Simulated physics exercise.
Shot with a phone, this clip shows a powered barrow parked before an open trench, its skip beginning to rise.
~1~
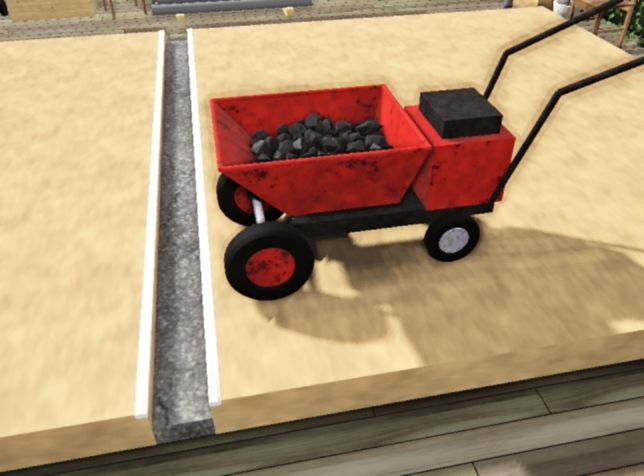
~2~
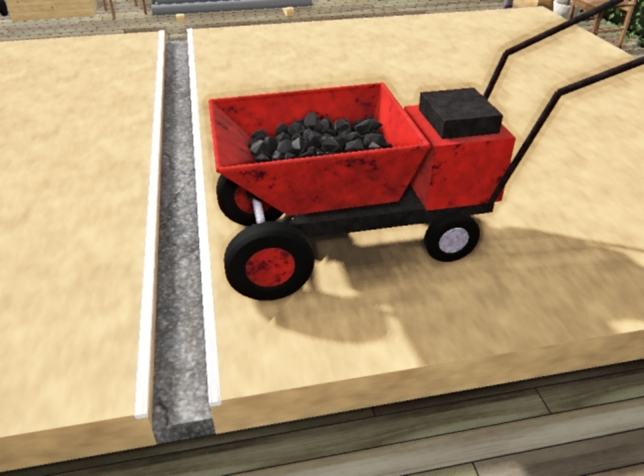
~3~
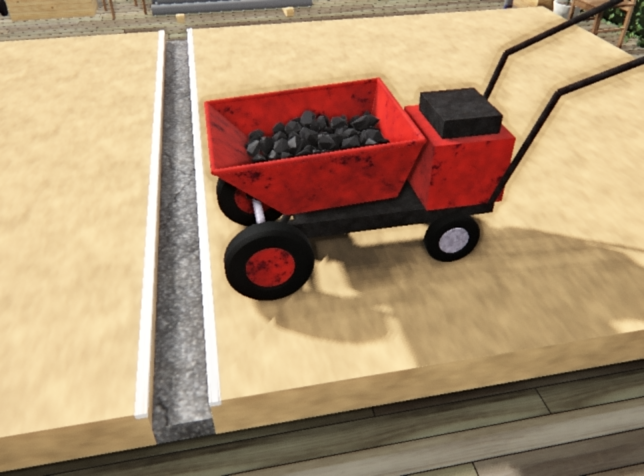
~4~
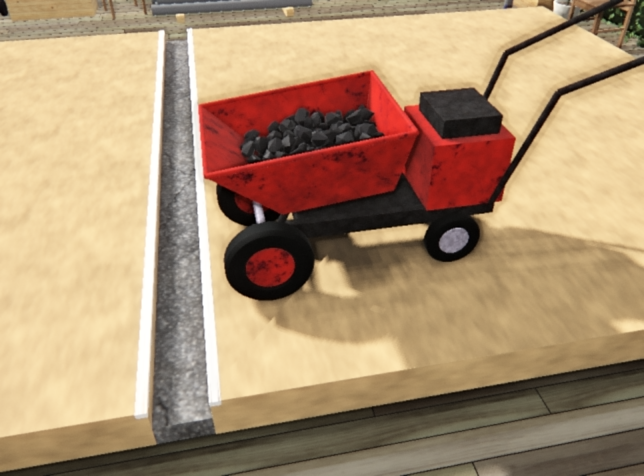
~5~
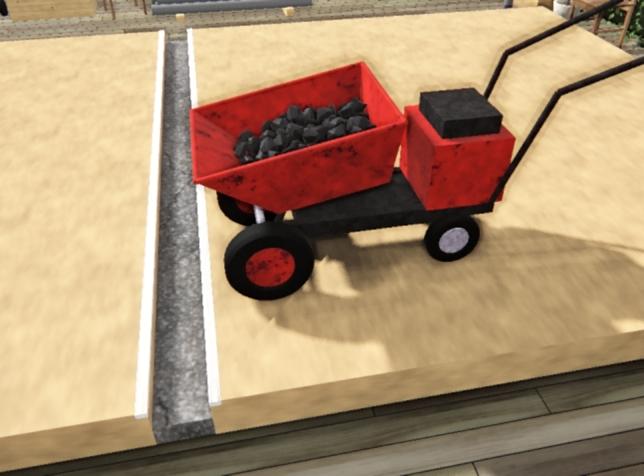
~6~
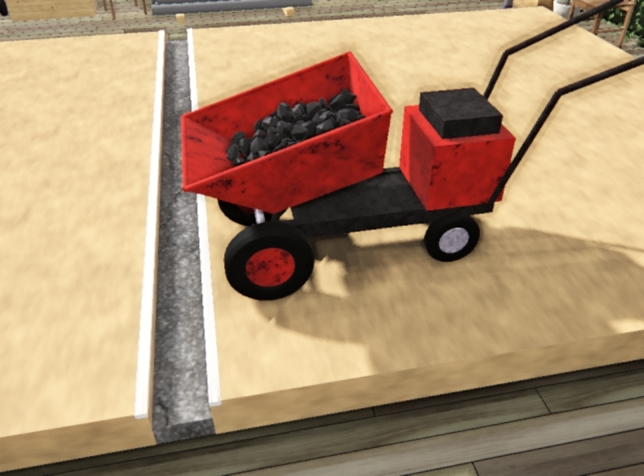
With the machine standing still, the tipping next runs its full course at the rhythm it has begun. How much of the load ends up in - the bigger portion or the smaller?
The trench is likely to gain only a lesser share of it.
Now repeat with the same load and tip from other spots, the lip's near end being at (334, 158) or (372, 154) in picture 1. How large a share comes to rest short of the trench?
40 % then 60 %.
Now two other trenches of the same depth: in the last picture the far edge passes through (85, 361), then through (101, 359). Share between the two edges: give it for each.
In turn 80 and 60 in a hundred.
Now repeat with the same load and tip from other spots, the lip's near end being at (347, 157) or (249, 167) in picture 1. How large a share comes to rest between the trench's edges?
You'd see around 40 per cent the first time and around 50 per cent the second.
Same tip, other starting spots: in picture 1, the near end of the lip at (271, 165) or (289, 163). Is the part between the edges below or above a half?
The greater portion first, the greater portion second.
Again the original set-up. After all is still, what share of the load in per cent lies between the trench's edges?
Result: Near 10 in a hundred.
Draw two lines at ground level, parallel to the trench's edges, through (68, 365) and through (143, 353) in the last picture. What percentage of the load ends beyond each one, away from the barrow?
Around 30 percent for the first and 80 percent for the second.
Soon, skip tipped steeply; all in the skip.
A while on, skip tipped right over; most in the skip; a stray few in or heaped over the trench; about a quarter beyond it; a stray few falling.
Towards the end, skip tipped right over; a small part in the skip; a small part in or heaped over the trench; most beyond it.
Finally, skip tipped right over; a small part in the skip; a small part in or heaped over the trench; most beyond it.
